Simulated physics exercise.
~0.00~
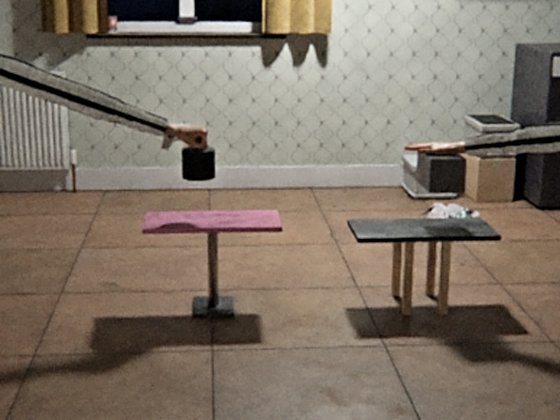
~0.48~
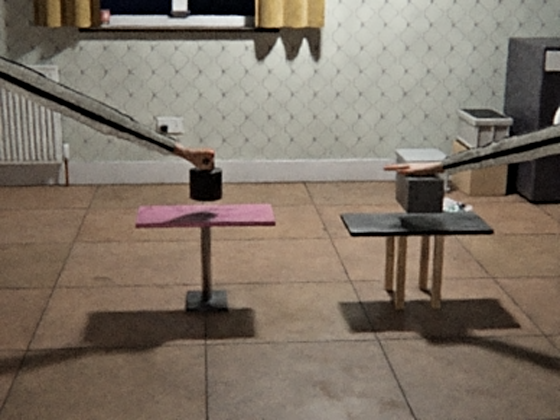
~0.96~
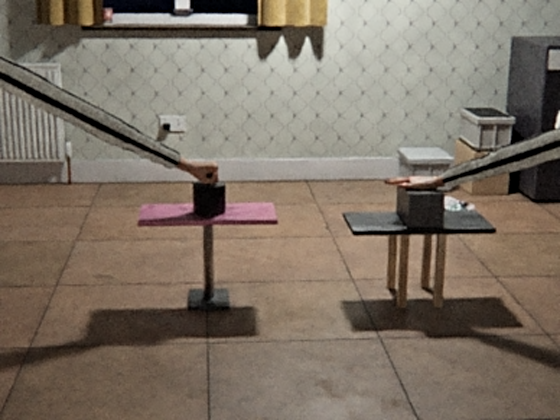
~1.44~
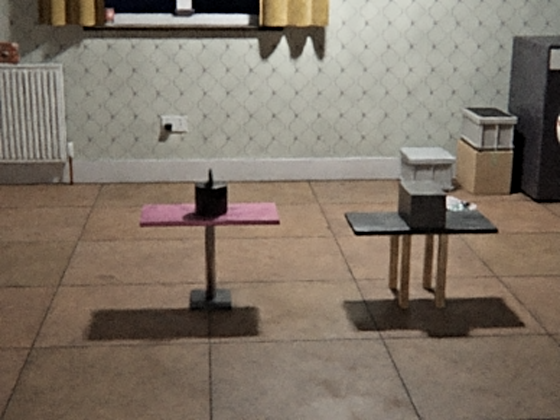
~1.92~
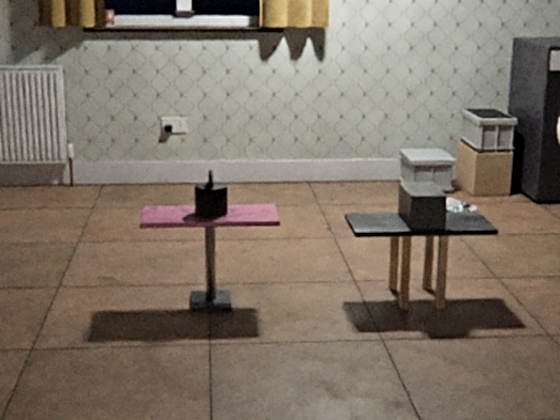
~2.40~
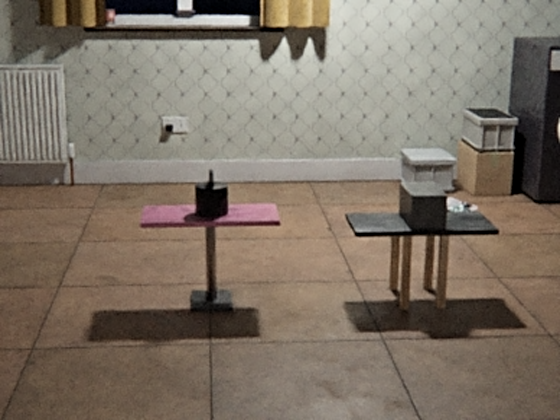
In a room with brown floor tiles, patterned wallpaper and yellow curtains, a slightly swaying camera looks from the front at two small stands. The pink-topped stand on the left has a single post, while the dark-topped one on the right has pale wooden legs. An arm reaches in from each side, the left hand lowering a small black object and the right hand a grey block. Both come to rest on the tabletops, the block toward the left part of its top. The hands let go and withdraw, and both stands remain upright and steady with the objects on them.
